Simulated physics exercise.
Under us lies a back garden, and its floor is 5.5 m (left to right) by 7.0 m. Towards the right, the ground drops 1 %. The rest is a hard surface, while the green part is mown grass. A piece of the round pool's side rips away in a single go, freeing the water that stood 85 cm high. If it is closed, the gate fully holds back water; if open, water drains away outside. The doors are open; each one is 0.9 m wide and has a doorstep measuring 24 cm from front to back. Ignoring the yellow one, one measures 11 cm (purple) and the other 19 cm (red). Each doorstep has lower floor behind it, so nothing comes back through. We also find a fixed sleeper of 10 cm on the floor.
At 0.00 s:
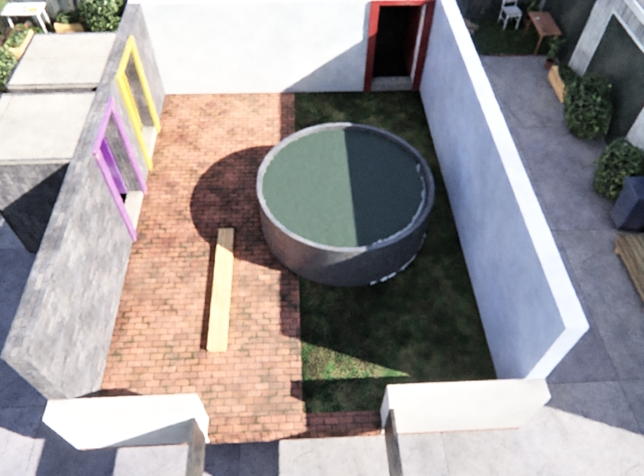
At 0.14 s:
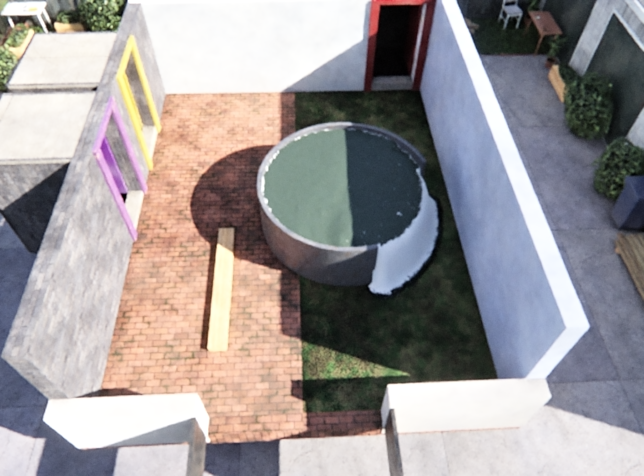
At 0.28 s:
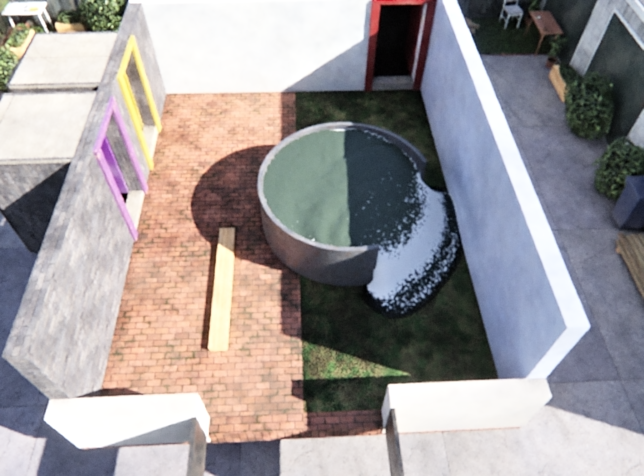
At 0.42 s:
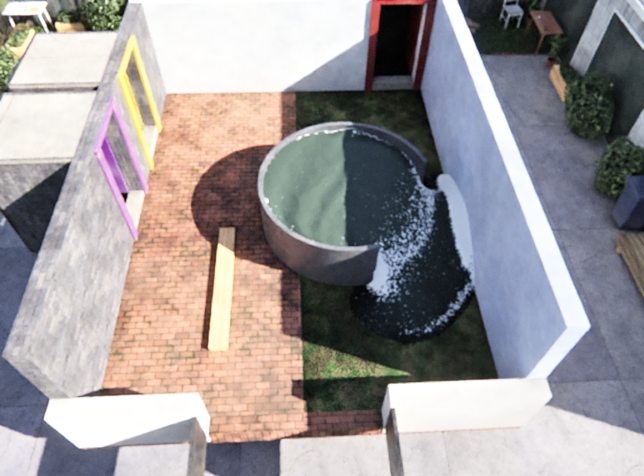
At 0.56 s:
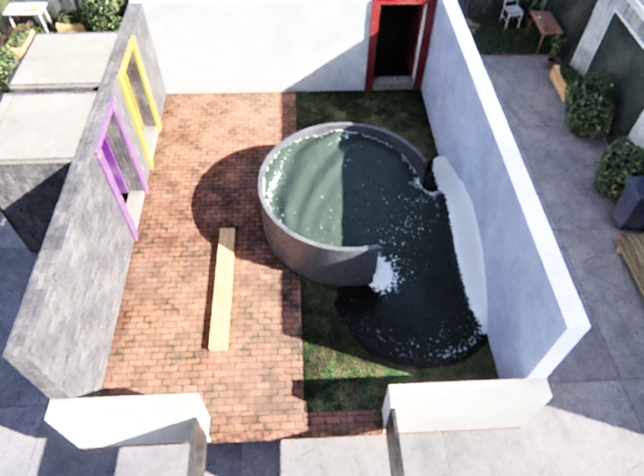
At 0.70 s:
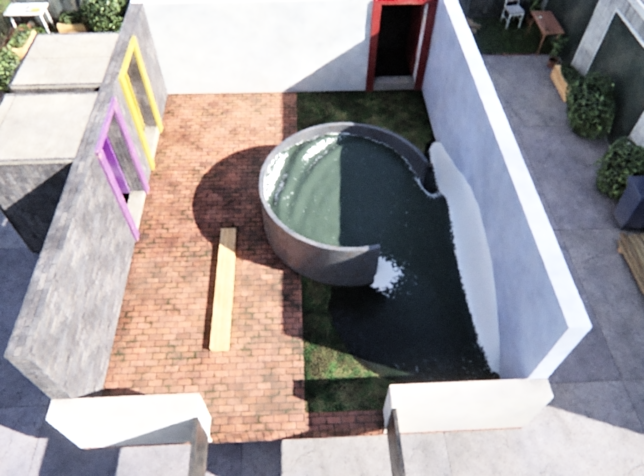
In a walled back garden, half brick paving and half grass, a round pool stands full of still water. Its right side rips open and water pours out in a foaming rush over the grass, then spreads darkly along the right-hand wall and toward the front, while the pool's level sinks.
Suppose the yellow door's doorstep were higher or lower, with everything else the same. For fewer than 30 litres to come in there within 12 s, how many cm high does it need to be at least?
It needs to be at least about 8 cm high.
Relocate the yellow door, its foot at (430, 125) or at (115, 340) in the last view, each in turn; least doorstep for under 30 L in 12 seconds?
Minimums: About 11.0 cm and 17 cm.
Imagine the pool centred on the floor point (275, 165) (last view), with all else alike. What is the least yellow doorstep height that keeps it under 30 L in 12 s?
Some 11.0 cm.
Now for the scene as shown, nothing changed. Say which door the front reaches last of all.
That's the yellow one.
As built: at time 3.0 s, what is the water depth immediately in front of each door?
Purple 0, yellow 0, red 25 cm.
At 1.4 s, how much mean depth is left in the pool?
About 49 centimetres.
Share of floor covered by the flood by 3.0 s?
Close to 60 per cent of it is wet.
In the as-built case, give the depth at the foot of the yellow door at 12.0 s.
Depth: Near 9.0 cm.
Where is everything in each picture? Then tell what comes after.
Still water, 85 cm deep, in the round pool at (345, 184); the yellow door at (140, 106) is dry, in the first frame.
Water pours out at (419, 234) and has run 0.4 m, to (435, 201); about 10 cm deep outside, 85 cm at the back, in the second frame.
Water pours out at (419, 236) and has run 0.7 m, to (401, 313); about 14 cm deep outside, 85 cm at the back, in the third frame.
Water pours out at (419, 238) and has run 1.2 m, to (443, 326); about 16 cm deep outside, 85 cm at the back, in the fourth frame.
Water pours out at (419, 239) and has run 1.7 m, to (470, 351); about 13 cm deep outside, 79 cm at the back, in the fifth frame.
Water pours out at (420, 239) and has run 2.2 m, to (497, 374); about 11 cm deep outside, 72 cm at the back; the yellow door at (142, 106), 5.4 m from the gap, is still 4.8 m from the nearest water, in the sixth frame.
After 1.4 s water covers 25 % of the floor, deepest (74 cm) near (501, 404); it has not reached the yellow door.
After 3.0 s water covers 60 % of the floor, deepest (44 cm) near (501, 404); it has not reached the yellow door.
After 12.0 s water covers 95 % of the floor, deepest (20 cm) near (420, 99); 9 cm at the yellow door, 0 litres in over its 17 cm doorstep.
At the yellow door as built, the water arrived by 4.7 s and peaked near 14 cm at 8.4 s.
With a doorstep of 7 cm, 47 litres would have come in within the 12 s; with 9.5 cm, 17 litres. So under 30 litres takes about 8 cm.
